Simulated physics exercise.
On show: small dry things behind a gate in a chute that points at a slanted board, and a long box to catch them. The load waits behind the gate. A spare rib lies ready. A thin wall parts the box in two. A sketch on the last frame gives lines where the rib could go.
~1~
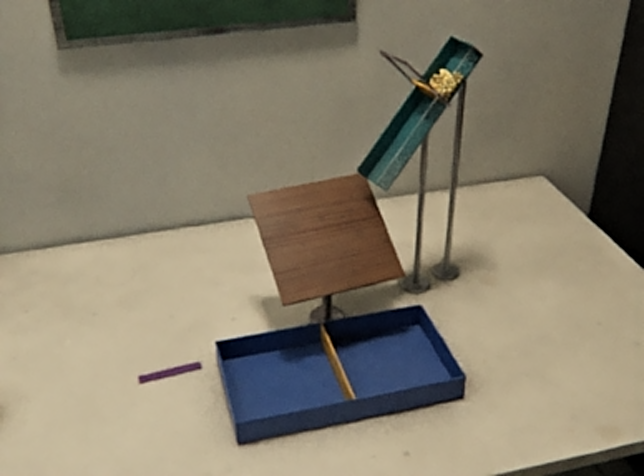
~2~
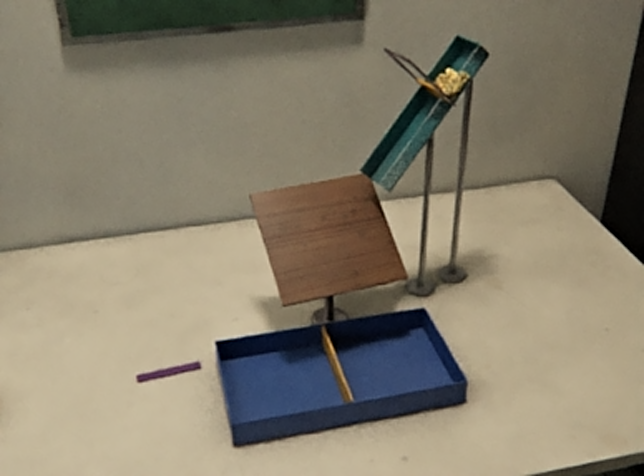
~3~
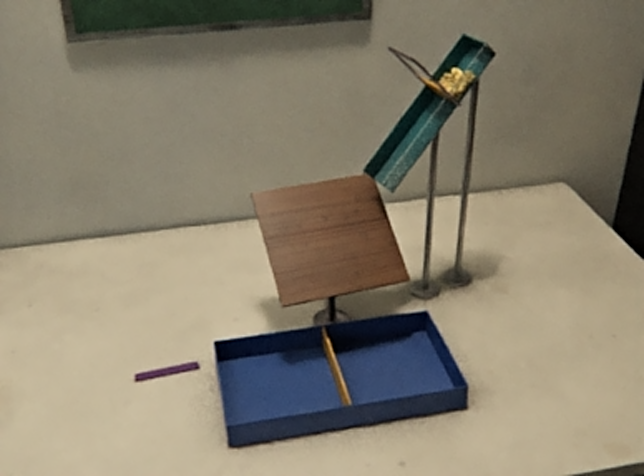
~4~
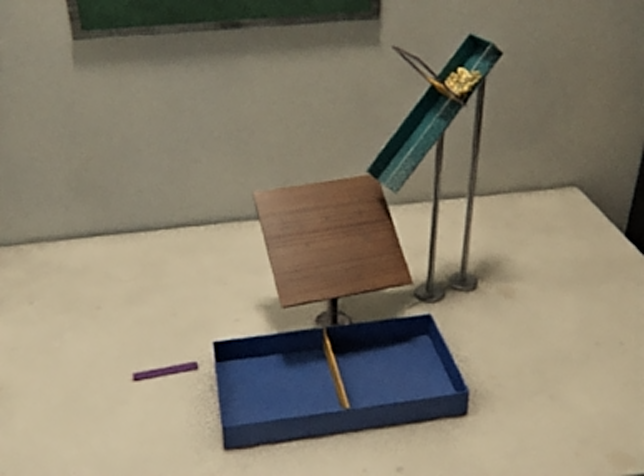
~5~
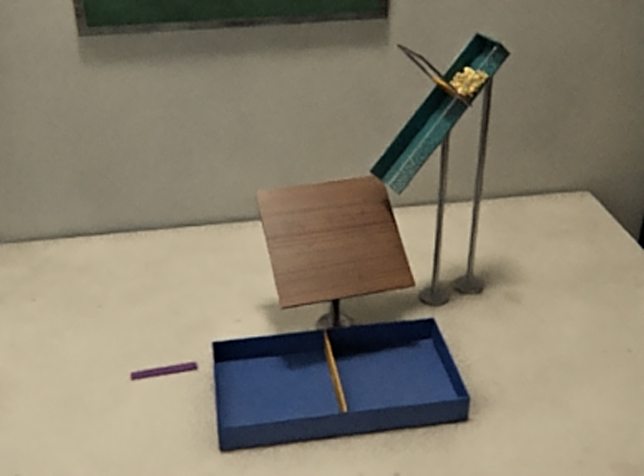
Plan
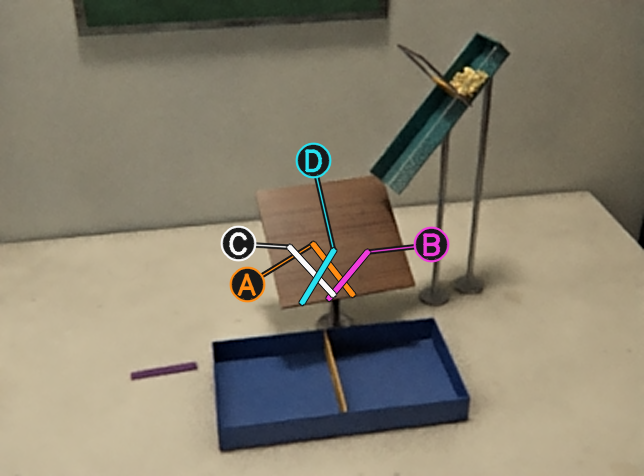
On a pale tabletop, a pile of small yellowish beans stayed still in a tilted teal chute above a slanted brown board and a divided blue box, while only the view shifted slightly.
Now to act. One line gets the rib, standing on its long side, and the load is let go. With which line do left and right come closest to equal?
D is best.
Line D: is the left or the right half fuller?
The left half.
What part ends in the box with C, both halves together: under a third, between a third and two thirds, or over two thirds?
Line C gives over two thirds.
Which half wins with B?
More lands on the left.
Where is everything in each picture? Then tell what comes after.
In the first picture, load behind the gate (439, 86), soya beans; lip of the chute (376, 185), sloping fairly steeply.
In the second picture, middle of the board (329, 236), tilted fairly steeply; middle of its low edge (348, 292); of its high edge (311, 183).
In the third picture, front corners of the box (227, 425) and (468, 386); front end of its middle wall (351, 405); gate still shut (434, 86).
In the fourth picture, middle of the load (456, 86); lip (387, 187).
In the fifth picture, middle of the load (462, 86); lip (390, 188).
On the marked copy, line A from (313, 244) to (352, 294); line B from (367, 252) to (329, 298); line C from (289, 247) to (333, 294); line D from (333, 250) to (302, 302).
With A, of what is caught, about a tenth in the left half, almost all in the right.
With B, of what is caught, almost all in the left half, about a tenth in the right.
With C, of what is caught, about a tenth in the left half, almost all in the right.
With D, of what is caught, roughly two thirds in the left half, roughly a third in the right.
